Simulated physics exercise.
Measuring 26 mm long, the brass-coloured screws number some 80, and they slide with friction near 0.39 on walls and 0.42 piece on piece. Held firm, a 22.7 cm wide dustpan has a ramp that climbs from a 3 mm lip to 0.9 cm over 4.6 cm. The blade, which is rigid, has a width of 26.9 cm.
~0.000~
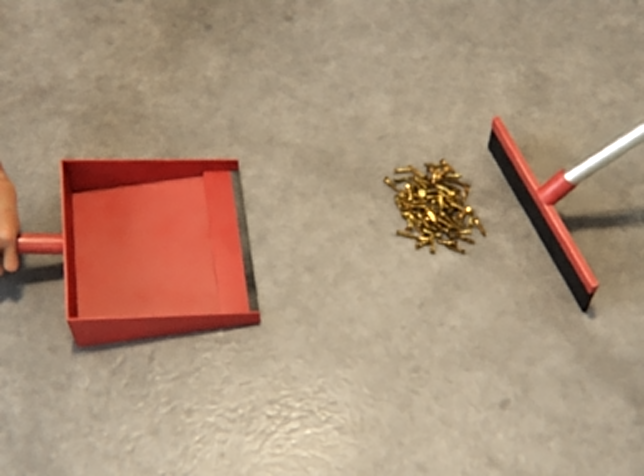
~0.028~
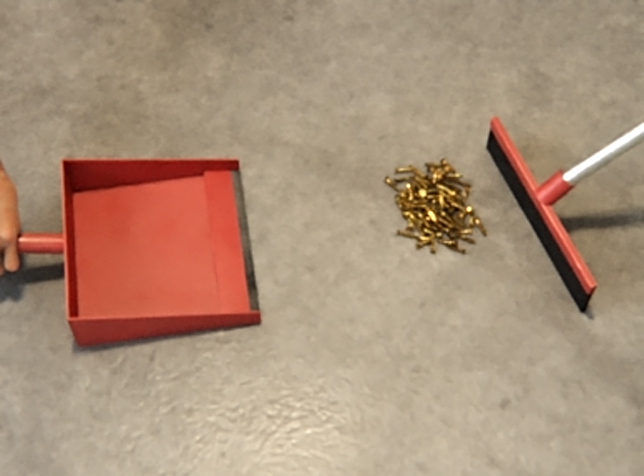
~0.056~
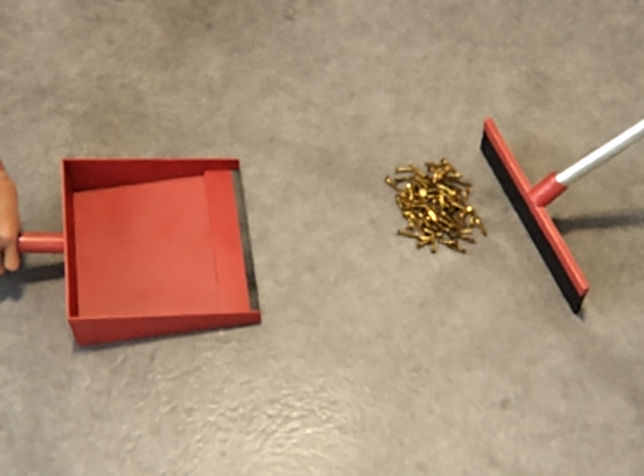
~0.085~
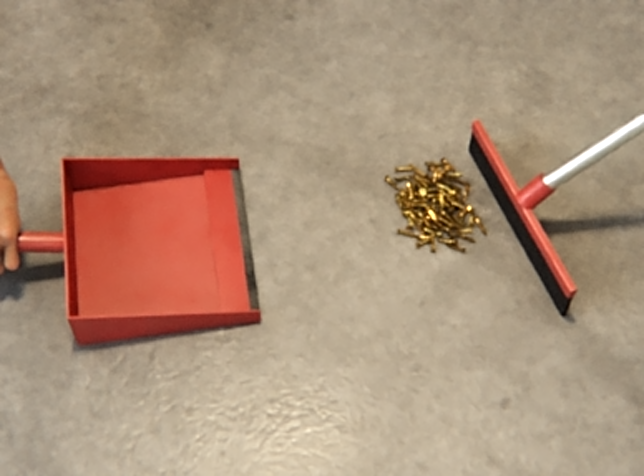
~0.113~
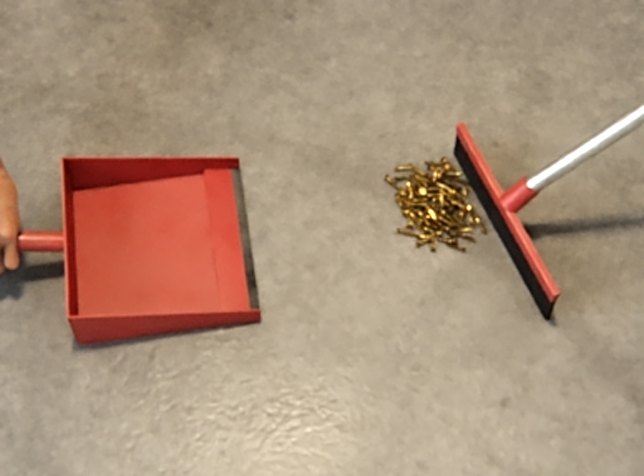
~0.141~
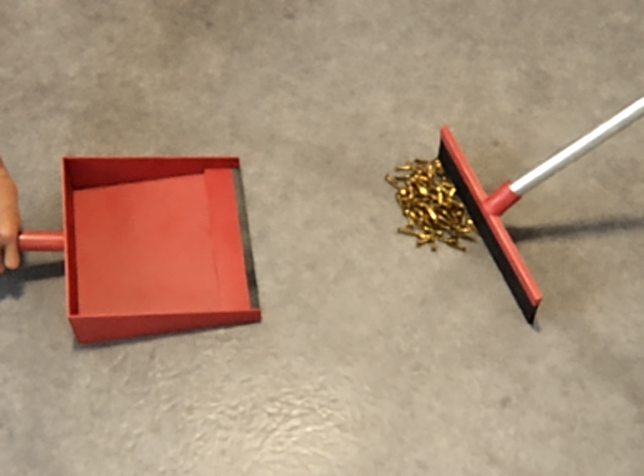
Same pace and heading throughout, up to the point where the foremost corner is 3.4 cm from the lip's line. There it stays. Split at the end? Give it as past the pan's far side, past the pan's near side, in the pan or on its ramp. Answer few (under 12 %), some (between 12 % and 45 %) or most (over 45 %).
Far side: Few, near side: Few, pan: Some.
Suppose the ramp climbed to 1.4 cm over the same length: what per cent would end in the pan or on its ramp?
Something like 15 per cent, ramp included.
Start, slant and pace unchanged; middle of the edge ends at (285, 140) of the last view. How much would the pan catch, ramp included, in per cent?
I'd expect around 0 per cent.
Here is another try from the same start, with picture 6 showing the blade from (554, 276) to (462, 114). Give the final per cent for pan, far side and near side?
You'd see pan at 0, far at 10 and near at 5.
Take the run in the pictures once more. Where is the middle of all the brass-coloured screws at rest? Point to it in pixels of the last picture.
Roughly pixel (260, 249).
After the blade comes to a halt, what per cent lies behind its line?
Estimate: Around 5 %.
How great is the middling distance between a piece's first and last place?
Median: Approx. 24 cm.
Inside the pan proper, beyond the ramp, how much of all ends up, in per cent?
Roughly 0 per cent.
Then, at 0.30 s, middle of the blade 17 cm from the lip; 0 % over the lip, far side 0 %, near side 0 %.
Then, at 0.40 s, middle of the blade 9 cm from the lip; 0 % over the lip, far side 0 %, near side 0 %.
Then, at 0.63 s, middle of the blade 6 cm from the lip; 25 % over the lip, far side 5 %, near side 10 %.
By 1.8 s all is still; far side 5 %, near side 10 %, pan 20 %, in front of the lip or behind the blade 70 %.
